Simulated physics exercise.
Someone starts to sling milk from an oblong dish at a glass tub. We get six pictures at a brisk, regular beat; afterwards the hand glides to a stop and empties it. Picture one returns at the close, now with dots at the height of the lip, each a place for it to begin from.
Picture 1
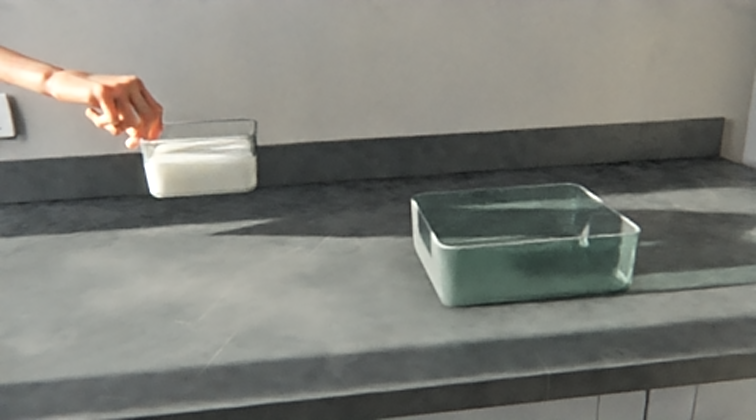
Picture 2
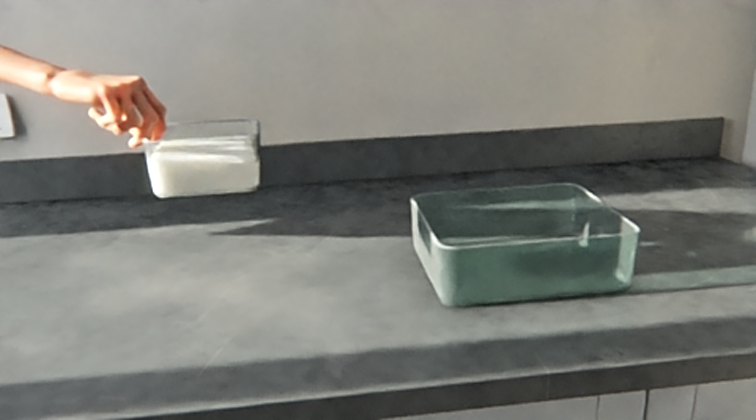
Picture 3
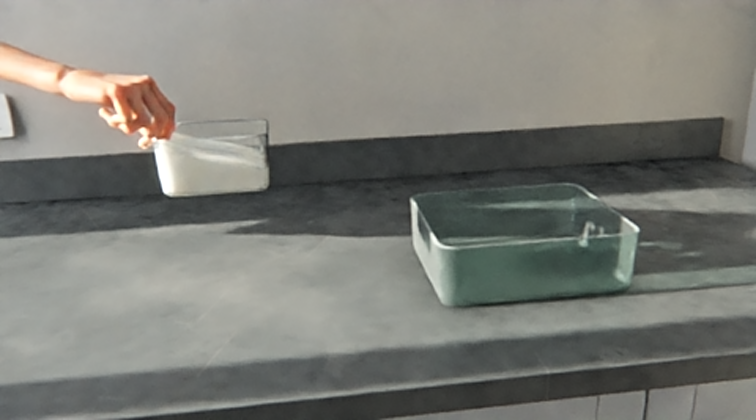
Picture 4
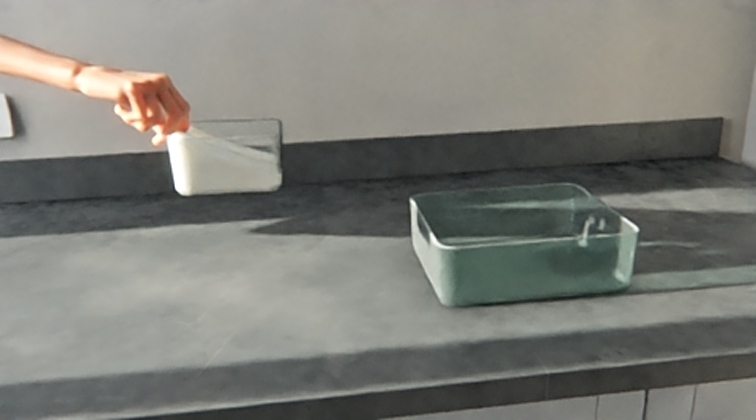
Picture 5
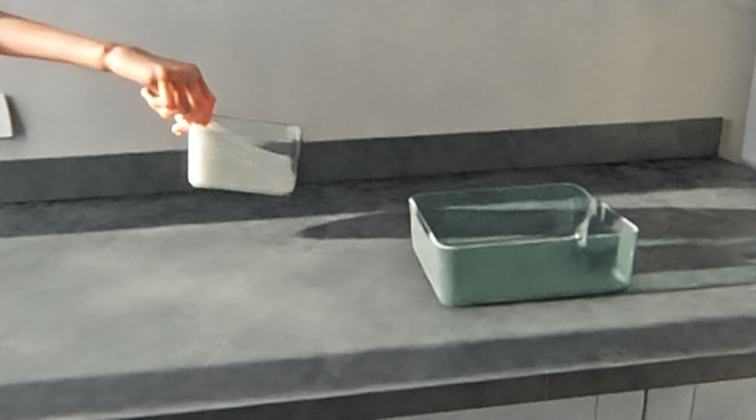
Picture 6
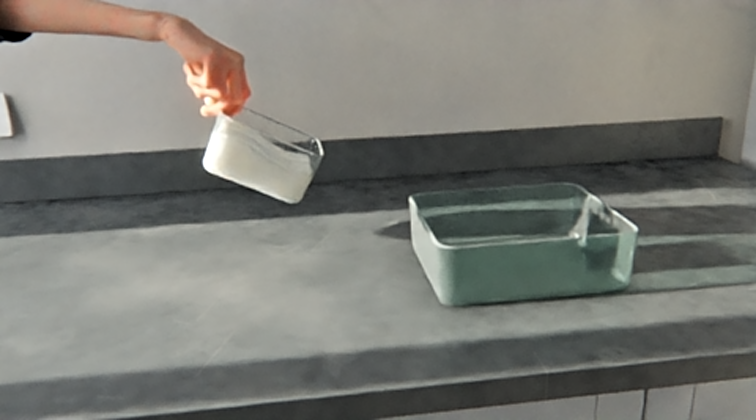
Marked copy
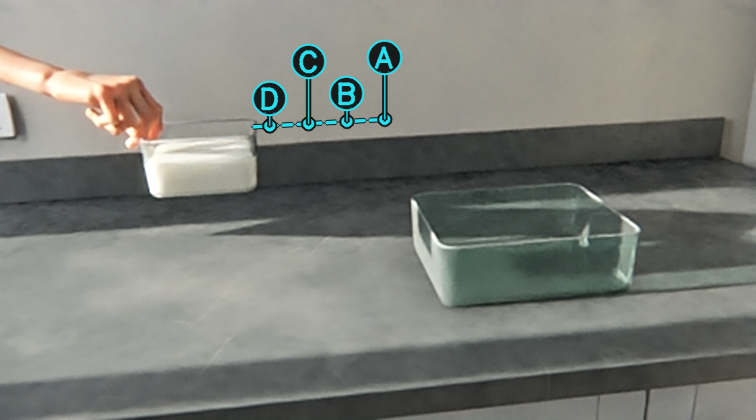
In this clip, a hand holds a clear oblong dish of milk above a gray counter and moves it right, slowly at first, then tilts it down toward the right, while a greenish glass tub sits still on the counter.
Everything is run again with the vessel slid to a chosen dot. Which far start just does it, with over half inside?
It is C.
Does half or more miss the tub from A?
No, that is safe.
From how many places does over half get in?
Three.
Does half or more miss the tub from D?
Yes, it does.
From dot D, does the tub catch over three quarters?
No, less.
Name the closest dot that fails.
D it is.
On the marked copy, A at (384, 119); B at (346, 121); C at (308, 123); D at (269, 126).
If A is chosen, about 85 % lands in the tub, 4 % falls short and 11 % goes beside or beyond.
If B is chosen, about 85 % lands in the tub, 4 % falls short and 11 % goes beside or beyond.
If C is chosen, about 66 % lands in the tub, 26 % falls short and 8 % goes beside or beyond.
If D is chosen, about 33 % lands in the tub, 63 % falls short and 4 % goes beside or beyond.
